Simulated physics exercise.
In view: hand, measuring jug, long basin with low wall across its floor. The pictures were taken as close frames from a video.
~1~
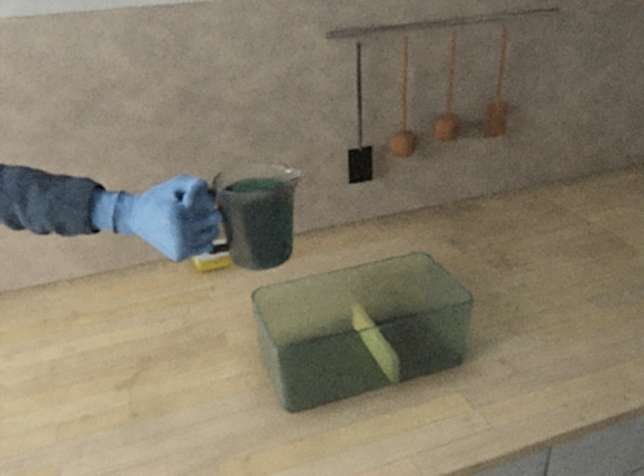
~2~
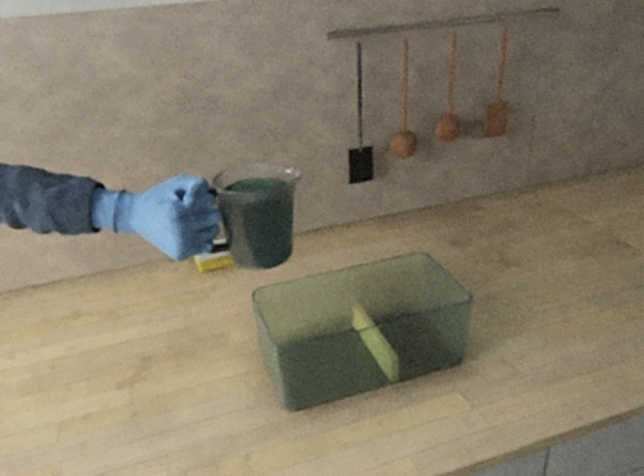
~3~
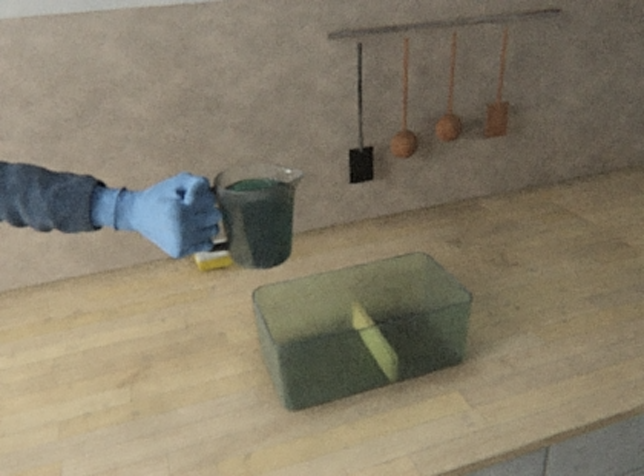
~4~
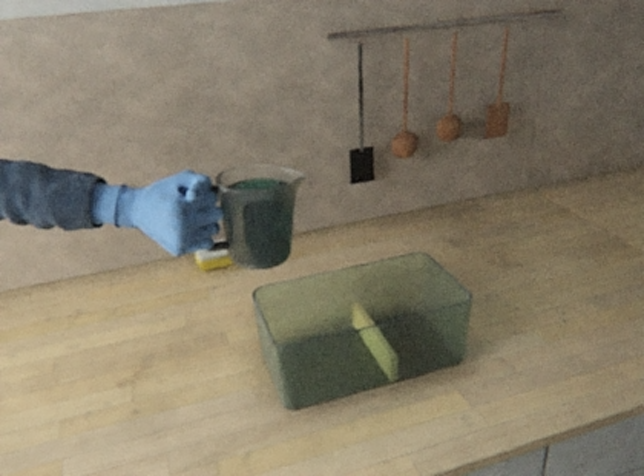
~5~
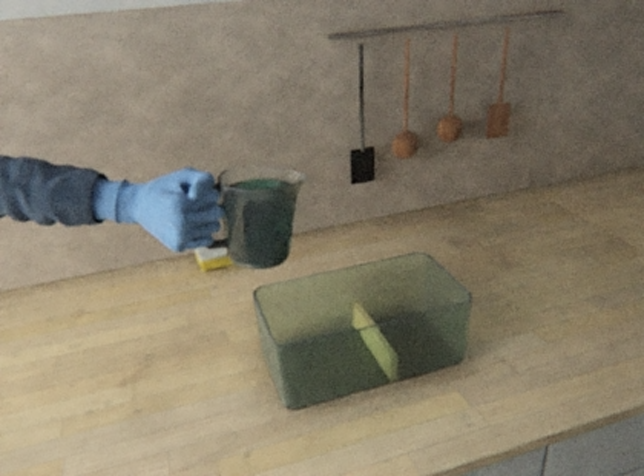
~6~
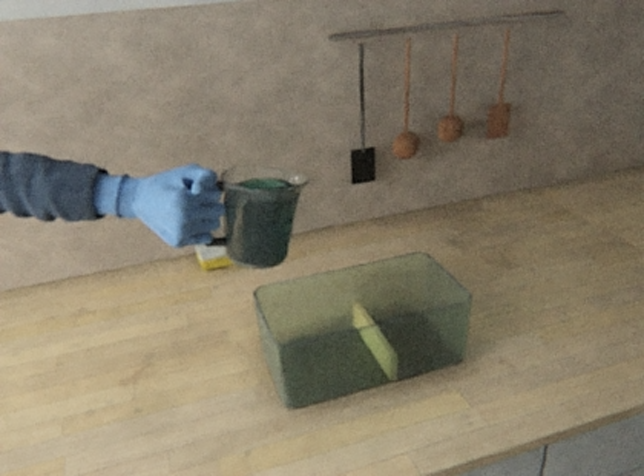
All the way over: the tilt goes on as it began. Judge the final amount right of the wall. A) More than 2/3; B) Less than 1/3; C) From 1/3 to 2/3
Option B: Less than 1/3.
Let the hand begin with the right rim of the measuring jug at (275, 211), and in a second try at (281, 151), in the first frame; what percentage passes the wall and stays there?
First try: Near 5 percent; second try: Near 5 percent.
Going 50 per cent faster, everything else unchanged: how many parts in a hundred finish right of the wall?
I'd estimate some 10 percent.
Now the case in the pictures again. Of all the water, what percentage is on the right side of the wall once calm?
That share comes out near 15 percent.
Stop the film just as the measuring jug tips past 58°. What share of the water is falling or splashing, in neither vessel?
15 per cent.
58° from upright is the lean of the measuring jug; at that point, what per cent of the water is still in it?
85 per cent, roughly.
A moment on, the tilt is 58° and 83 per cent is still to pour, 2 is left of the wall and 0 right of it.
Next, the tilt is 89° and 36 per cent is still to pour, 29 is left of the wall and 13 right of it.
Then the tilt is 94° and 6 per cent is still to pour, 71 is left of the wall and 15 right of it.
Later the tilt is 94° and 1 per cent is still to pour, 80 is left of the wall and 17 right of it.
At rest 81 per cent lies left of the wall, 17 right of it and 2 outside.
